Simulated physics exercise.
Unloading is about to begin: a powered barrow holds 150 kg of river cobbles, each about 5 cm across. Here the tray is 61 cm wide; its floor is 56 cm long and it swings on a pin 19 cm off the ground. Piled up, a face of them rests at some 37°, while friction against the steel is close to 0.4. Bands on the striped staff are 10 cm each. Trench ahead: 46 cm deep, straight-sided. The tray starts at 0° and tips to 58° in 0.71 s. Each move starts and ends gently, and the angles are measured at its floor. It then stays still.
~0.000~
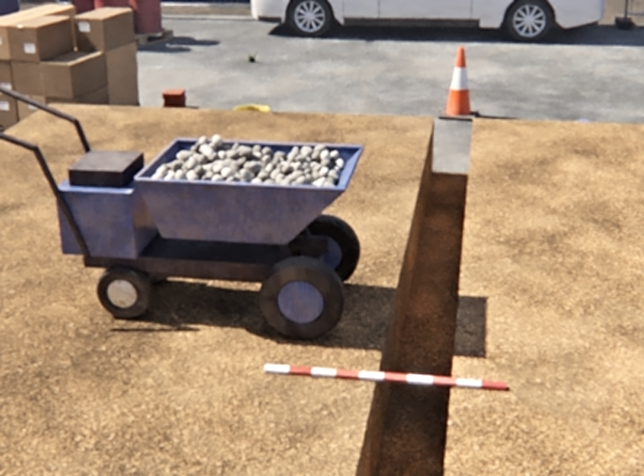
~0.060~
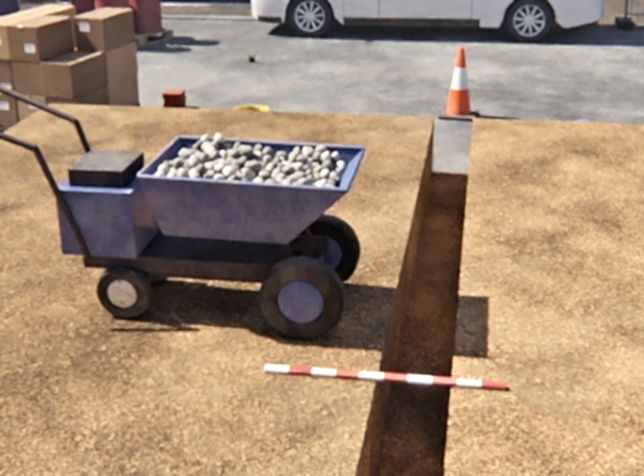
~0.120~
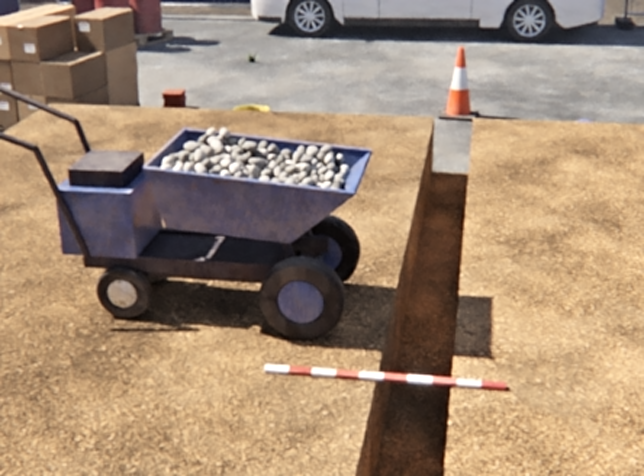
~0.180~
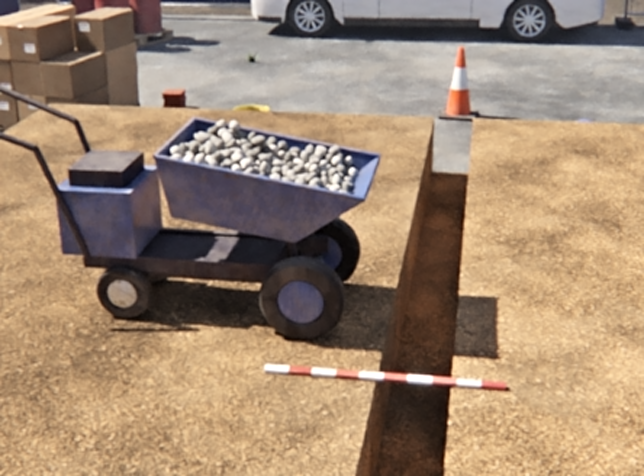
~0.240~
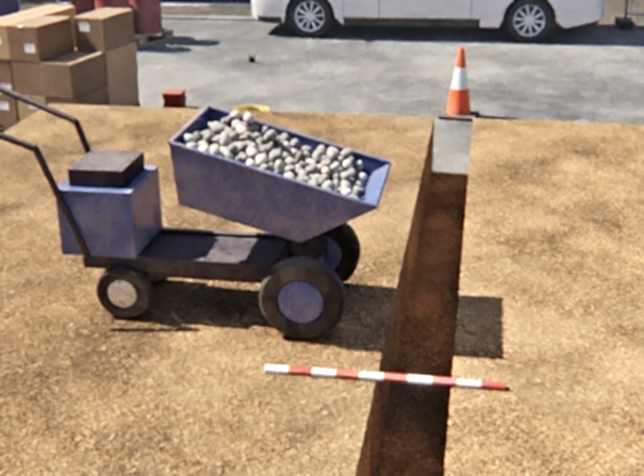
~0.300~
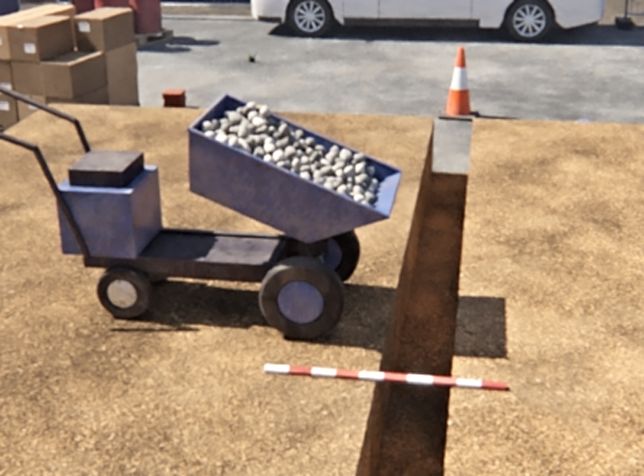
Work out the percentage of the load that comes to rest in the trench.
It works out at about 31 per cent of the load.
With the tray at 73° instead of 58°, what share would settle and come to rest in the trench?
Roughly 25 per cent would end in the trench.
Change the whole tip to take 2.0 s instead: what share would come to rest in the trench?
Roughly 45% would finish there.
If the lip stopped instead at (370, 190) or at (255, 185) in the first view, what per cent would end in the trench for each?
The first start gives about 15 per cent, the second about 70.
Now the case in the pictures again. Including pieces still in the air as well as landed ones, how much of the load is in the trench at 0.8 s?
Approx. 5 % of the load.
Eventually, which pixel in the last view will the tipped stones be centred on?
Middle at around (495, 317), I'd say.
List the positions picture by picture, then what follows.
In the first picture, the tray is at 0°, its lip at (345, 190); the top of the load is at (232, 152).
In the second picture, the tray is at 1°, its lip at (348, 191); the top of the load is at (224, 149); the stones move at 0.3 m/s on average.
In the third picture, lip at (355, 194), floor tilted 4°, highest stones at (217, 141); the stones move at 0.6 m/s on average.
In the fourth picture, lip at (365, 199), floor tilted 9°, highest stones at (227, 134); the stones move at 0.9 m/s on average.
In the fifth picture, the tray is at 15°, its lip at (377, 207); the top of the load is at (229, 125); the stones move at 1.0 m/s on average.
In the sixth picture, lip at (389, 217), floor tilted 22°, highest stones at (244, 115); the stones move at 1.1 m/s on average.
After 0.5 s the floor is at 49°; 100 % in the tray; the foremost stones are at (407, 233).
After 0.8 s the floor is at 58°; 85 % in the tray, 5 % in the trench, 10 % past the trench; the foremost stones are at (491, 295).
After 1.2 s the floor is at 58°; 40 % in the tray, 5 % in the trench, 54 % past the trench; the foremost stones are at (620, 312).
After 3.1 s the floor is at 58°; 8 % in the tray, 31 % in the trench, 60 % past the trench; the foremost stones are past the picture's edge.
